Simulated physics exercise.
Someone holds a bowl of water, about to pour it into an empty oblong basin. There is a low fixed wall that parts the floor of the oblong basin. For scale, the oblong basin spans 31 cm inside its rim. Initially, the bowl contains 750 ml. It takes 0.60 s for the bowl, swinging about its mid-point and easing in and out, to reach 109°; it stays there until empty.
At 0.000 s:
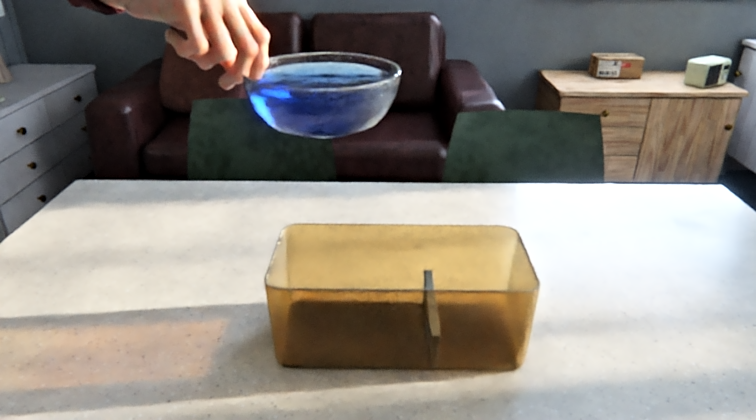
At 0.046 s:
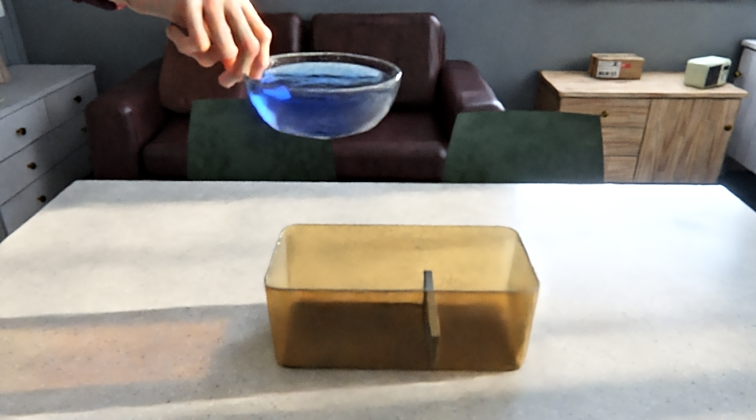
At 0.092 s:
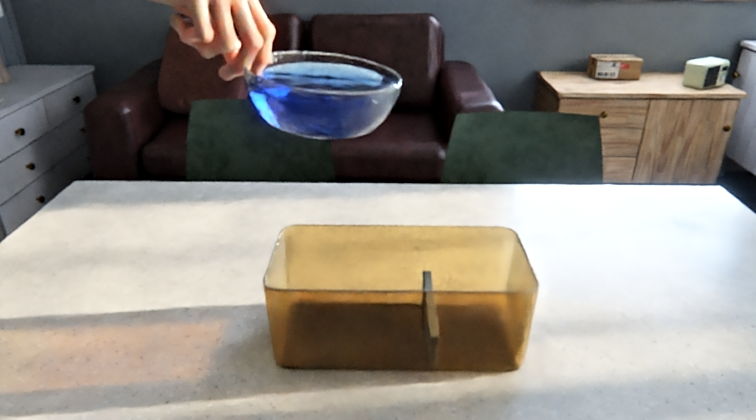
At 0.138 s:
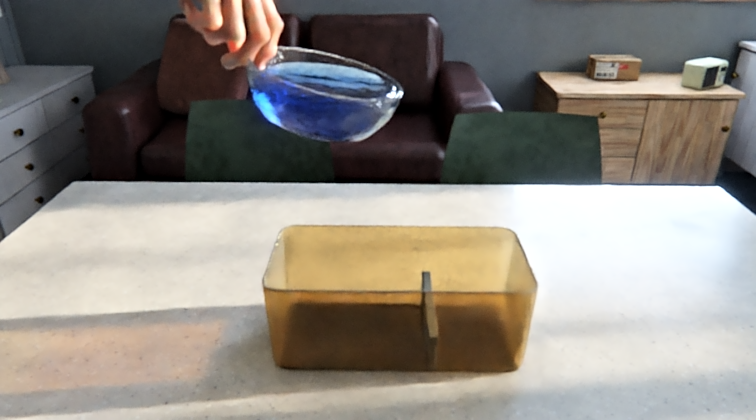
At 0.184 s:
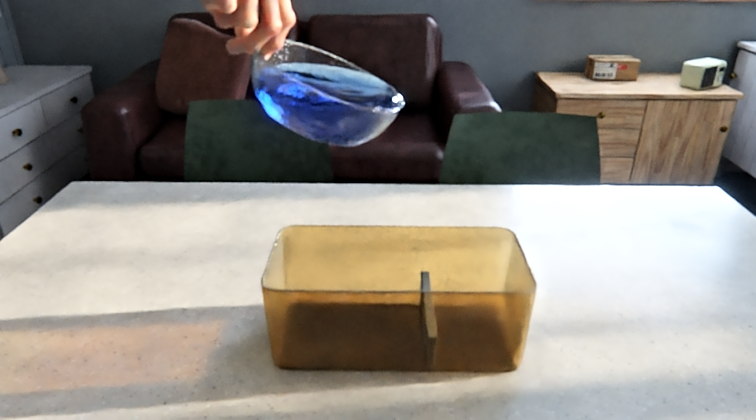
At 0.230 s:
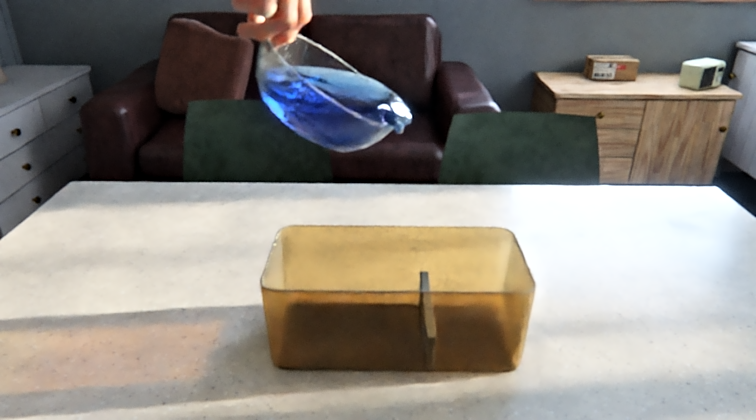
A hand held a glass bowl of blue water above an empty amber basin on a table, then tilted it steadily down to the right until the water reached the lower rim.
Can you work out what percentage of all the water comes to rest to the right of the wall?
I would put it at 52 per cent.
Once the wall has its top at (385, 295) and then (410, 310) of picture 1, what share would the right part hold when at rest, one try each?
Respectively 80 and 60 %.
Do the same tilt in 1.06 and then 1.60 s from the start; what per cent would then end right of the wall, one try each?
Near 70 in a hundred on the first go and near 75 in a hundred on the second.
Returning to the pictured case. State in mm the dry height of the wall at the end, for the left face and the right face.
Close to 38 mm left and close to 22 mm right.
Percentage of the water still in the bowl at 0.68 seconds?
Close to 0 in a hundred.
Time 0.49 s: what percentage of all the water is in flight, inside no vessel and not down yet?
It comes to roughly 54 per cent.
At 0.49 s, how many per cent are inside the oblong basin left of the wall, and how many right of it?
Left roughly 3, right roughly 38.
Then, 0.49 s in, the tilt is 100° and 4 per cent is still to pour, 3 is left of the wall and 39 right of it.
Then, 0.68 s in, the tilt is 109° and 0 per cent is still to pour, 31 is left of the wall and 48 right of it.
Then, 0.88 s in, the tilt is 109° and 0 per cent is still to pour, 41 is left of the wall and 51 right of it.
Then, 1.10 s in, the tilt is 109° and 0 per cent is still to pour, 42 is left of the wall and 52 right of it.
Finally, 42 per cent lies left of the wall, 52 right of it and 6 outside.
